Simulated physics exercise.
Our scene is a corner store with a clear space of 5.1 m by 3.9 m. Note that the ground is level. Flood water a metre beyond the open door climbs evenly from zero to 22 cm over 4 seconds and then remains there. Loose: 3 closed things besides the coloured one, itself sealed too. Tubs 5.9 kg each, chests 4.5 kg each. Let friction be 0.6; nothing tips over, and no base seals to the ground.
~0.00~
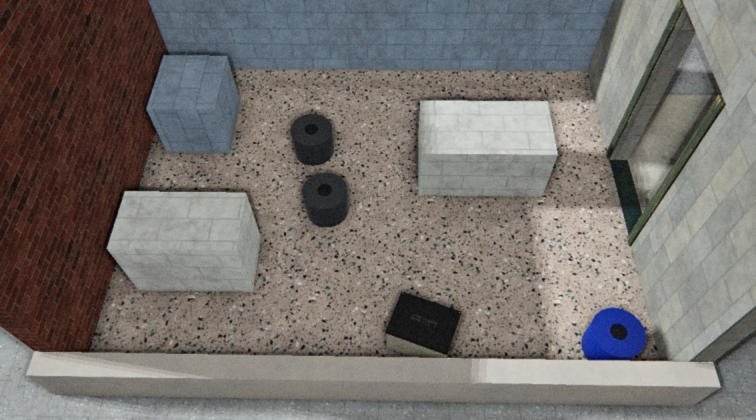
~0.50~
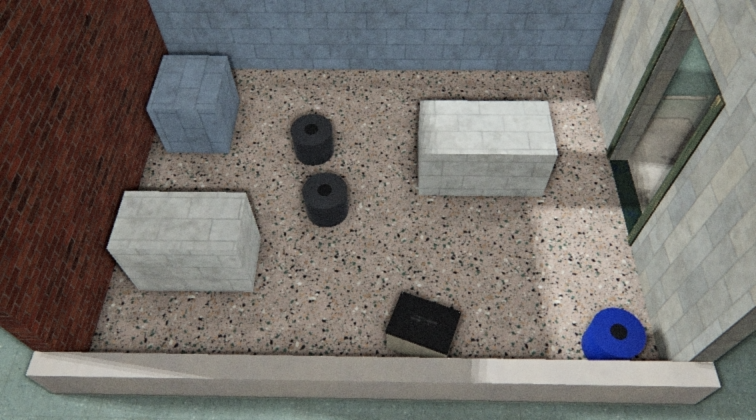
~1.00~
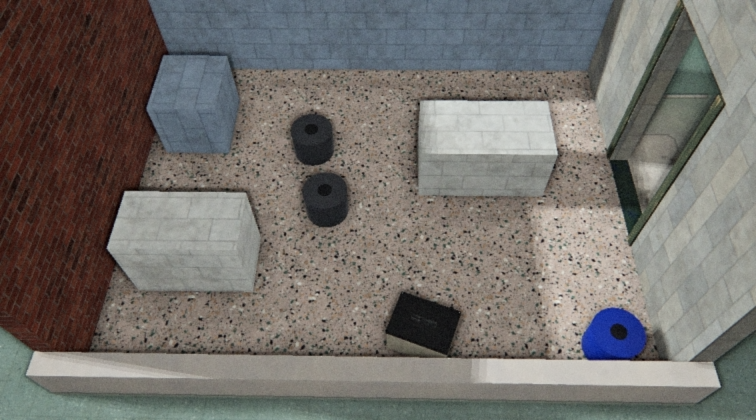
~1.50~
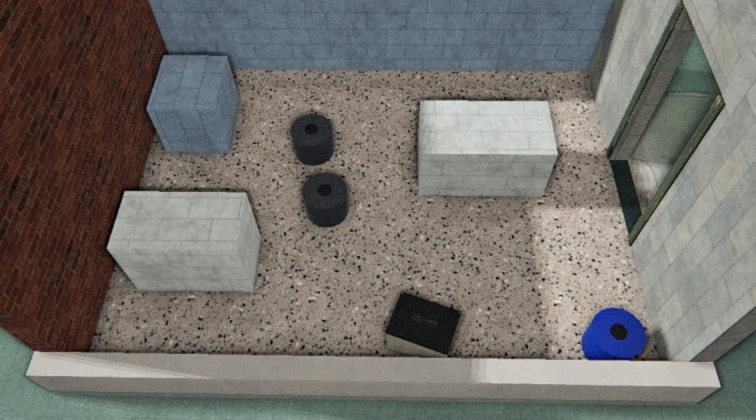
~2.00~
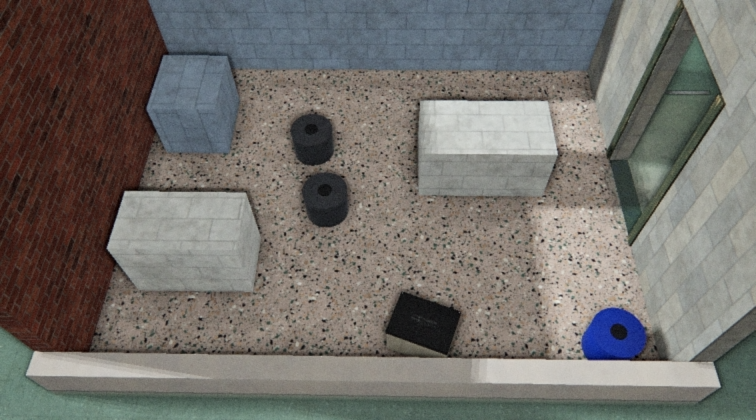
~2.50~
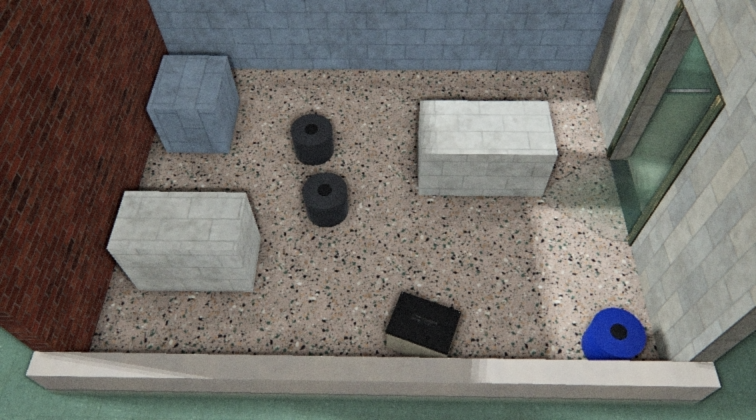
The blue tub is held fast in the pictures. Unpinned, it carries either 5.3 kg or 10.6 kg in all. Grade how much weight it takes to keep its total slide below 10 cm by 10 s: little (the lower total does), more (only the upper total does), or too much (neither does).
Grade: More.
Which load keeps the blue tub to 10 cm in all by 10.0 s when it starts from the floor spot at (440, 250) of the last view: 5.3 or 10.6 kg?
It turns out that no load succeeds.
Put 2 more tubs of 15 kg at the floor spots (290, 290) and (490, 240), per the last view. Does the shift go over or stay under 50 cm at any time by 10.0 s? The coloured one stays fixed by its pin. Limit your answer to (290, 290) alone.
Note: Stays within it.
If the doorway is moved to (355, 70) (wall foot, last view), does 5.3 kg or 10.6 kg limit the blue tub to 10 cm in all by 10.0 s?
Short version: Neither mass is sufficient.
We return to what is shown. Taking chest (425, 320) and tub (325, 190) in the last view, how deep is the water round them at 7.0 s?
Depths: Near 7 cm, then near 3 cm.
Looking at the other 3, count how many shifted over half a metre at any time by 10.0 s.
2.
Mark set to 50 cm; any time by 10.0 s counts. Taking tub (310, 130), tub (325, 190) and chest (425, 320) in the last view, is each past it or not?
In that order: Short of it, past it, past it.
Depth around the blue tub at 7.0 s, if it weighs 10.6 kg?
Something like 3 centimetres.
After 3.5 s the blue tub would be 0 cm from its start with 5.3 kg and 0 cm from its start with 10.6 kg; 0 cm of water round it then.
After 4.5 s the blue tub would be 0 cm from its start with 5.3 kg and 0 cm from its start with 10.6 kg; 0 cm of water round it then.
After 7.0 s the blue tub would be 1 cm from its start with 5.3 kg and 0 cm from its start with 10.6 kg; 3 cm of water round it then.
After 10.0 s the blue tub would be 20 cm from its start with 5.3 kg and 0 cm from its start with 10.6 kg; 4 cm of water round it then.
